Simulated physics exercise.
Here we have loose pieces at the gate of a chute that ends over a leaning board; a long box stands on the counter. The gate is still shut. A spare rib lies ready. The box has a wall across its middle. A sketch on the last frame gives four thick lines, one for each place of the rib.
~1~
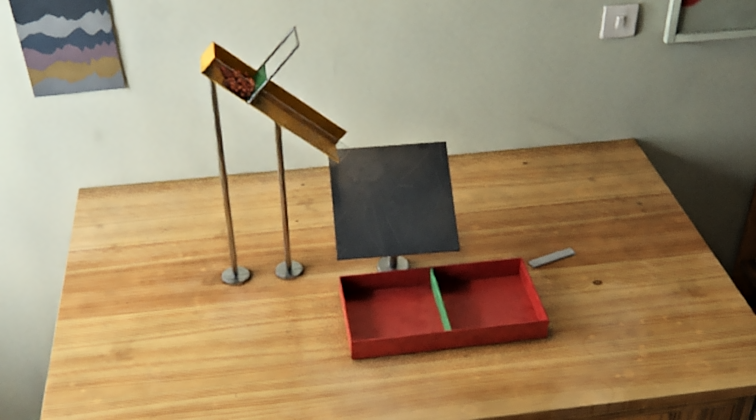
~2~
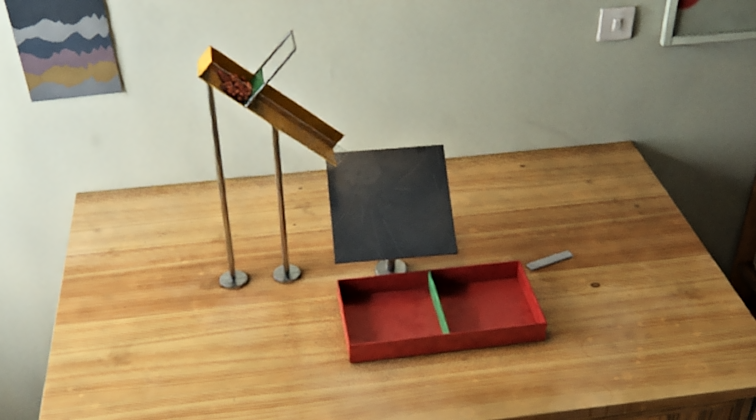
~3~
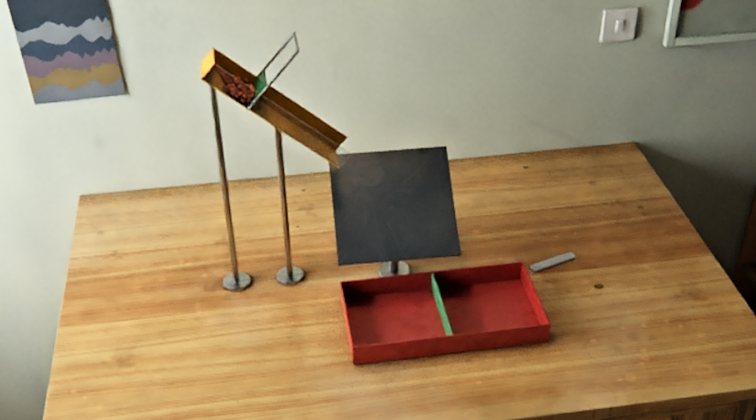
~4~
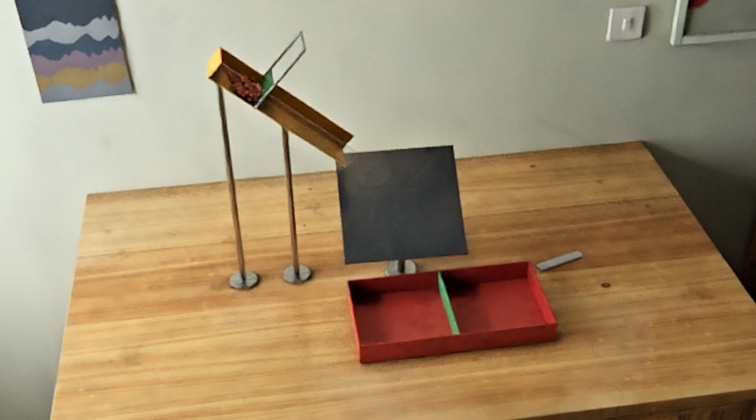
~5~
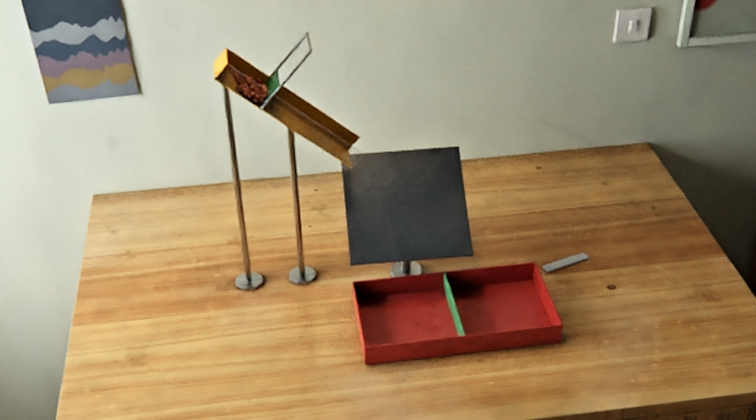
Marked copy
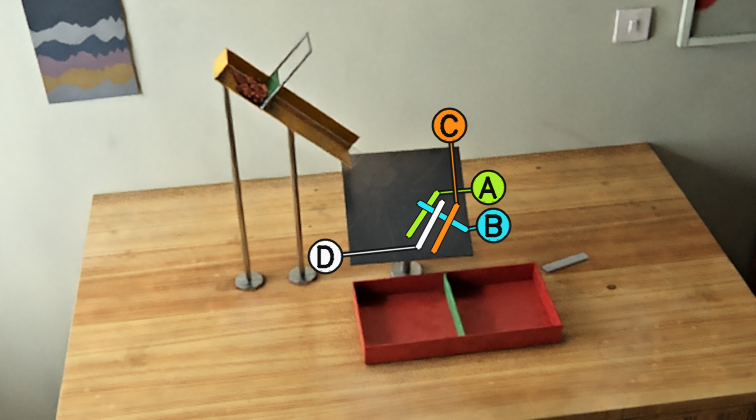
On a wooden counter, reddish pellets sat behind the closed gate of a sloping yellow chute, above a dark leaning board and a divided red box; nothing moved except the view, which shifted slightly.
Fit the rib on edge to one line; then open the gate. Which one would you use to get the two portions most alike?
Line B.
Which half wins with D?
The left half.
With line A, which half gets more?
Left.
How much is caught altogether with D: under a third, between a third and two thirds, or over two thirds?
Over two thirds.
On the marked copy, line A from (436, 193) to (408, 235); line B from (419, 203) to (465, 229); line C from (456, 205) to (433, 250); line D from (442, 202) to (418, 246).
With A, of what is caught, nearly all in the left half, a small part in the right.
With B, of what is caught, about half in the left half, about half in the right.
With C, of what is caught, nearly all in the left half, a stray few in the right.
With D, of what is caught, nearly all in the left half, a stray few in the right.
